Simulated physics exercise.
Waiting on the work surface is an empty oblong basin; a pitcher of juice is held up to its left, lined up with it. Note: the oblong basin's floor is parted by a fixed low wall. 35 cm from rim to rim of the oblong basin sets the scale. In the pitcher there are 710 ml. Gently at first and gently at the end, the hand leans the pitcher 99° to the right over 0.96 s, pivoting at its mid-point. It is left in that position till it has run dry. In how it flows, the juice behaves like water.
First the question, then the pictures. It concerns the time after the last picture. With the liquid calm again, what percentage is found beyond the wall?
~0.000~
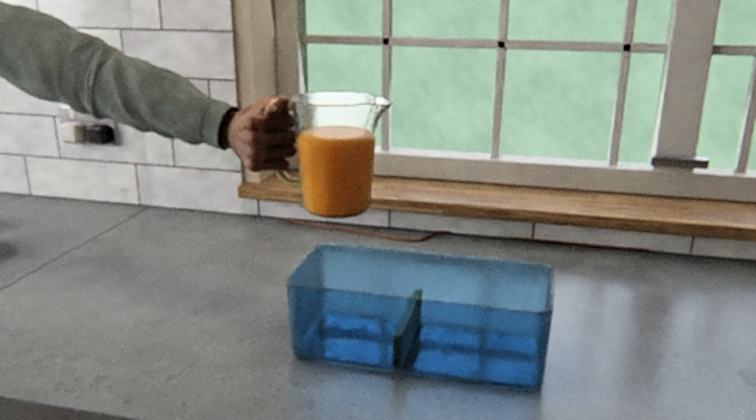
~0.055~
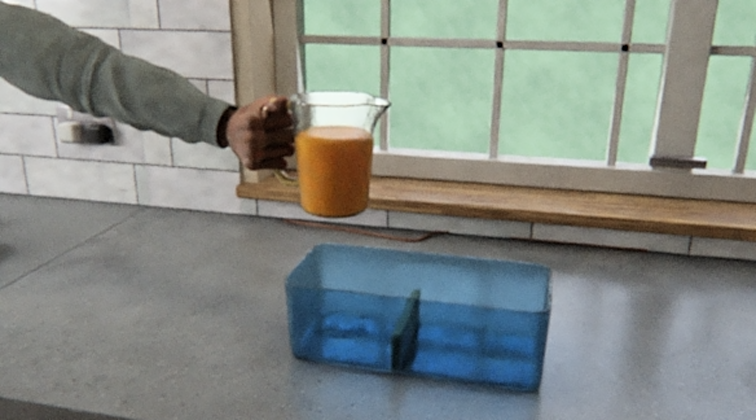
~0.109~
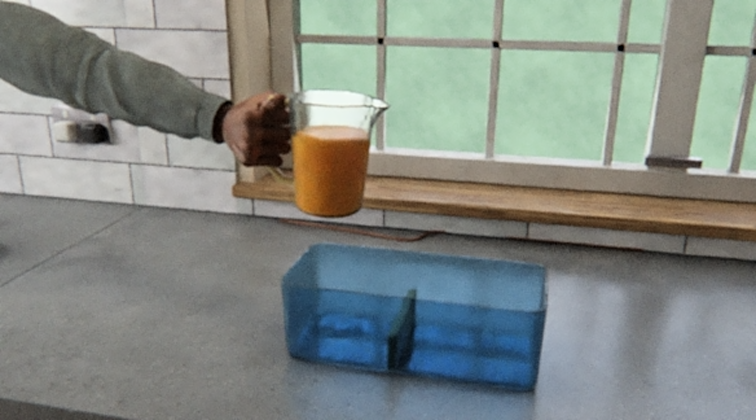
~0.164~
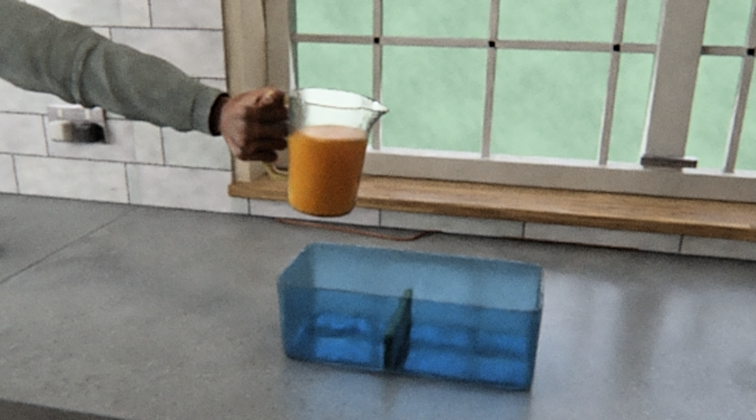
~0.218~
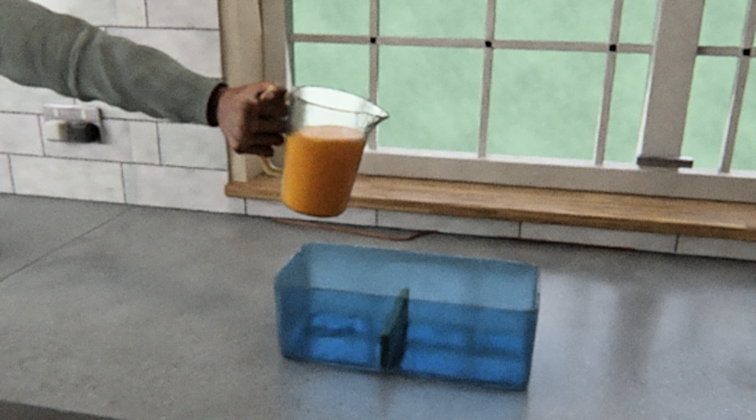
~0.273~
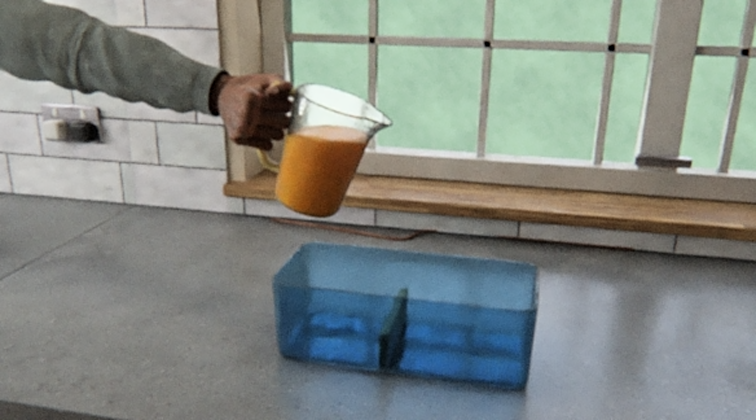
Beyond the wall there is roughly 95 percent.
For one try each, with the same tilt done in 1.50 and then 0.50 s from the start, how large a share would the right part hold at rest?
95 then 95 %.
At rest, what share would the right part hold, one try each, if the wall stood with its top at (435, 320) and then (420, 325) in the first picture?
Result: 80 per cent, then 85 per cent.
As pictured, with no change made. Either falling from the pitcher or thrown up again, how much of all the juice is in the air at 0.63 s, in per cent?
Some 10 per cent, I reckon.
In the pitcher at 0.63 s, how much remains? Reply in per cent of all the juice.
Around 88 in a hundred.
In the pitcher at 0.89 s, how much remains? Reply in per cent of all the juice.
40 %.
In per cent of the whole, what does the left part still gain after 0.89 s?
About 3 percent.
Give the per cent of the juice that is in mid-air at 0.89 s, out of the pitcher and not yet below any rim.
In-air share: About 22 %.
Then, 0.63 s in, the tilt is 73° and 89 per cent is still to pour, 0 is left of the wall and 0 right of it.
Then, 0.89 s in, the tilt is 98° and 40 per cent is still to pour, 0 is left of the wall and 38 right of it.
Then, 1.16 s in, the tilt is 99° and 7 per cent is still to pour, 2 is left of the wall and 83 right of it.
Then, 1.46 s in, the tilt is 99° and 1 per cent is still to pour, 3 is left of the wall and 94 right of it.
Finally, 4 per cent lies left of the wall, 95 right of it and 2 outside.
